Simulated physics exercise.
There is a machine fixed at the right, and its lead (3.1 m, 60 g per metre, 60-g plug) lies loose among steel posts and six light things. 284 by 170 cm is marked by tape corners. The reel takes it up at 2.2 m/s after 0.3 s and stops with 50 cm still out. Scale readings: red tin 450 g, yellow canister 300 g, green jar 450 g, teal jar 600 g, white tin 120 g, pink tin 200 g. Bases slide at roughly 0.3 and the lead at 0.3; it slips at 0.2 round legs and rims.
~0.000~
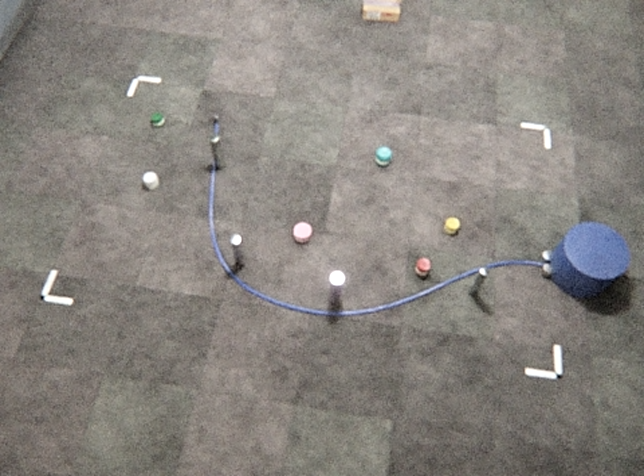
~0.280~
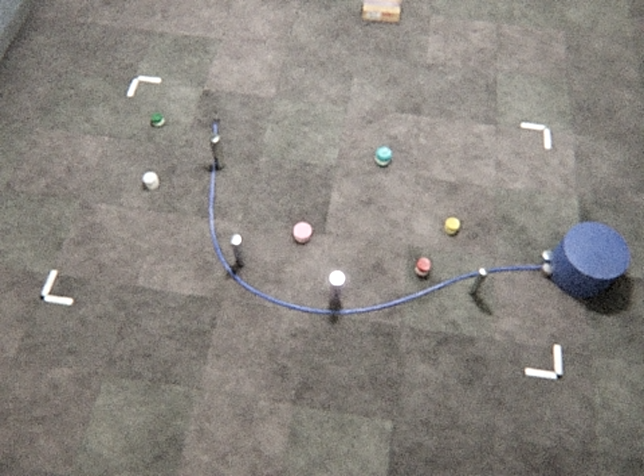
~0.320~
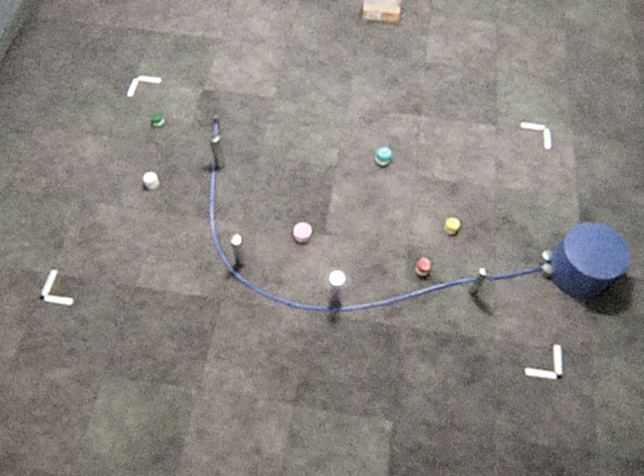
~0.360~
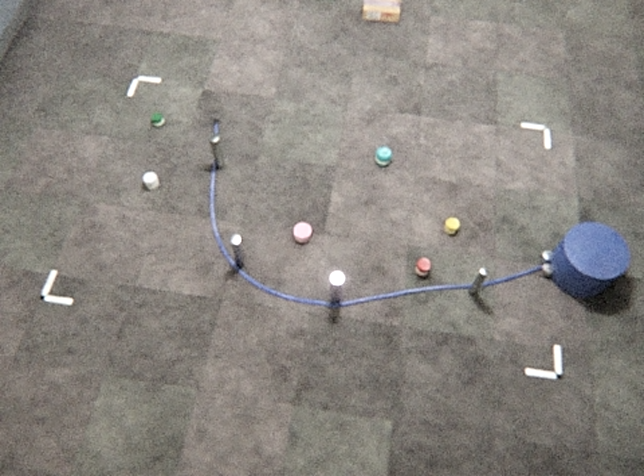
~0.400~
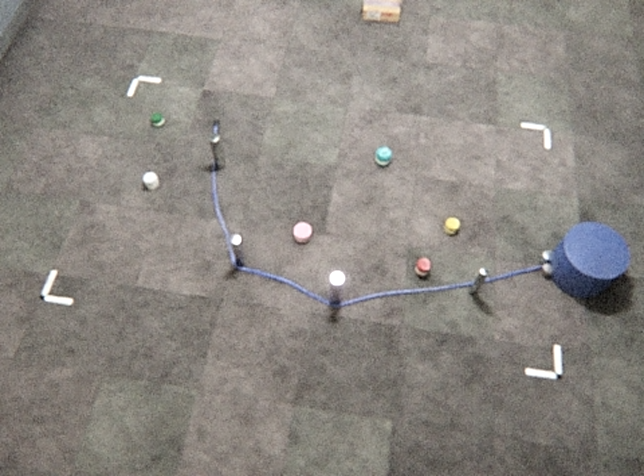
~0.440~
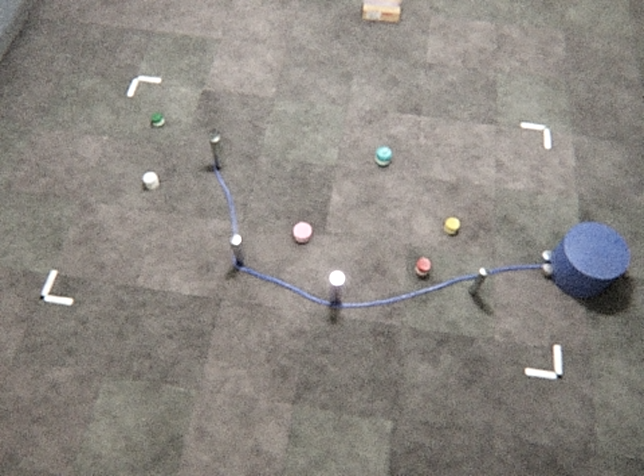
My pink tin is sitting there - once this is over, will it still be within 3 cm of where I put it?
Stationary, near enough.
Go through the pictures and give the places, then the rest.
The first frame shows pink tin (303, 230); posts (485, 271) (235, 239) (214, 137) (337, 278); lead runs through (504, 263) (405, 301) (294, 308) (217, 250) (215, 163).
In the second frame, lead runs through (508, 269) (295, 307) (215, 163).
In the third frame, lead runs through (515, 274) (298, 305) (215, 163).
In the fourth frame, lead runs through (523, 274) (305, 301) (214, 163).
In the fifth frame, lead runs through (530, 270) (316, 297) (214, 166).
The sixth frame shows pink tin (303, 230); lead runs through (541, 266) (436, 288) (327, 303) (235, 261) (218, 175).
After 0.8 s, plug at (204, 273); nothing else has moved.
After 1.1 s, plug at (402, 426); nothing else has moved.
After 1.4 s, plug at (483, 282); nothing else has moved.
After 1.8 s, plug at (517, 284); nothing else has moved.
After 2.6 s, plug at (597, 276); pink tin 0 cm off its start at (303, 230).
